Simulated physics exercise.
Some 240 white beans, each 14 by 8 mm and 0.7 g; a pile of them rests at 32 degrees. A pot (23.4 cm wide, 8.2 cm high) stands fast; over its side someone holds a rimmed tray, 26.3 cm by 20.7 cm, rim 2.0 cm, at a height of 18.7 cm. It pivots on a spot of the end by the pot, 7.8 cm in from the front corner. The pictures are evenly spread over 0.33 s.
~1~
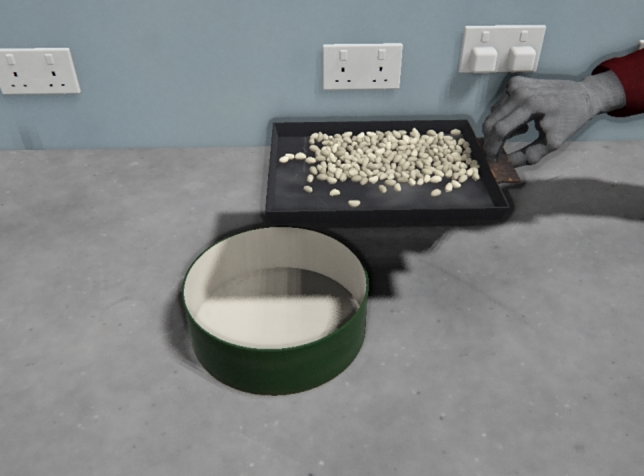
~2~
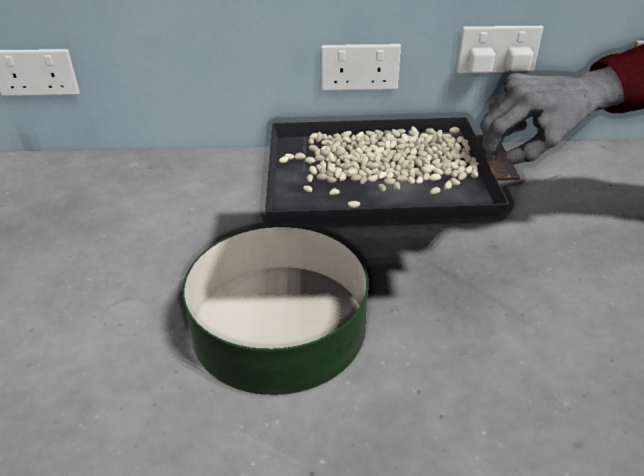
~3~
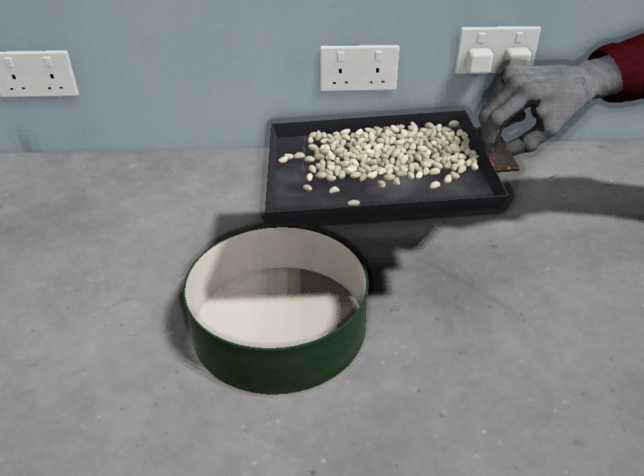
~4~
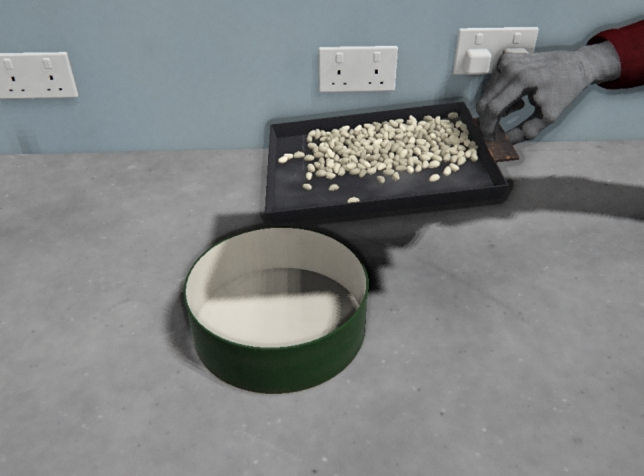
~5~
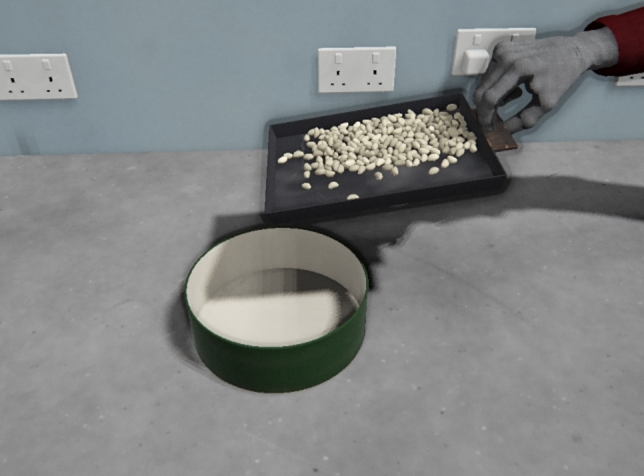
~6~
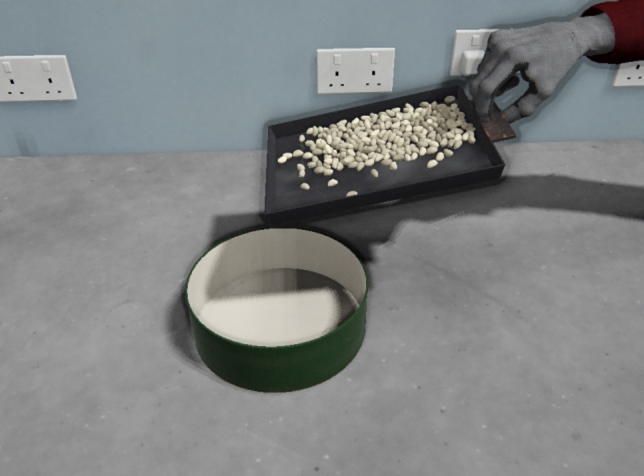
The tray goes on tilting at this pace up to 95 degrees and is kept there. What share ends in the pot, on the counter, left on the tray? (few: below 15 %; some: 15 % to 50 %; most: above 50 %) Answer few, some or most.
Pot most, counter some, tray few.
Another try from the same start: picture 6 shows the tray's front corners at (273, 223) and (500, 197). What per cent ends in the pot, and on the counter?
Pot 95, counter 5.
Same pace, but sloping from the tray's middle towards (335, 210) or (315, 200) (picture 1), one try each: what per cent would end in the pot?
About 100 and 100 per cent.
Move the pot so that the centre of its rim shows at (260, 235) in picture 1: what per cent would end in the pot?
Some 95 per cent.
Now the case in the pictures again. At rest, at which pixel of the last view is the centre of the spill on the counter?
Near (217, 255).
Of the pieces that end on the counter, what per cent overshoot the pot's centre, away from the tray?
Some 90 per cent.
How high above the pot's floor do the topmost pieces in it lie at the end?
About 1.5 cm.
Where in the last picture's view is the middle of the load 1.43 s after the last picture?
Near (265, 168).
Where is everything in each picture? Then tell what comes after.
The first frame shows tray tilt 0 degrees, front corners at (271, 209) and (503, 205); middle of the pieces at (390, 157); pot at (276, 280).
The second frame shows tray tilt 1 degrees, front corners at (271, 209) and (503, 202); middle of the pieces at (390, 156).
The third frame shows tray tilt 3 degrees, front corners at (270, 209) and (502, 193), lowest corner left front; middle of the pieces at (389, 152).
The fourth frame shows tray tilt 6 degrees, front corners at (270, 210) and (502, 183), lowest corner left front; middle of the pieces at (388, 147).
The fifth frame shows tray tilt 9 degrees, front corners at (270, 210) and (501, 173), lowest corner left front; middle of the pieces at (387, 142).
The sixth frame shows tray tilt 12 degrees, front corners at (269, 211) and (499, 163), lowest corner left front; middle of the pieces at (385, 137); pot at (277, 280).
Then, 0.86 s after the last picture, tilt 51 degrees; the tray holds 100 %, the pot 0 %.
Then, 1.43 s after the last picture, tilt 76 degrees; the tray holds 80 %, the pot 5 %.
Then, 2.06 s after the last picture, tilt 95 degrees; the tray holds 0 %, the pot 60 %.
In the end, pot 60 %, counter 40 %, tray 0 %.
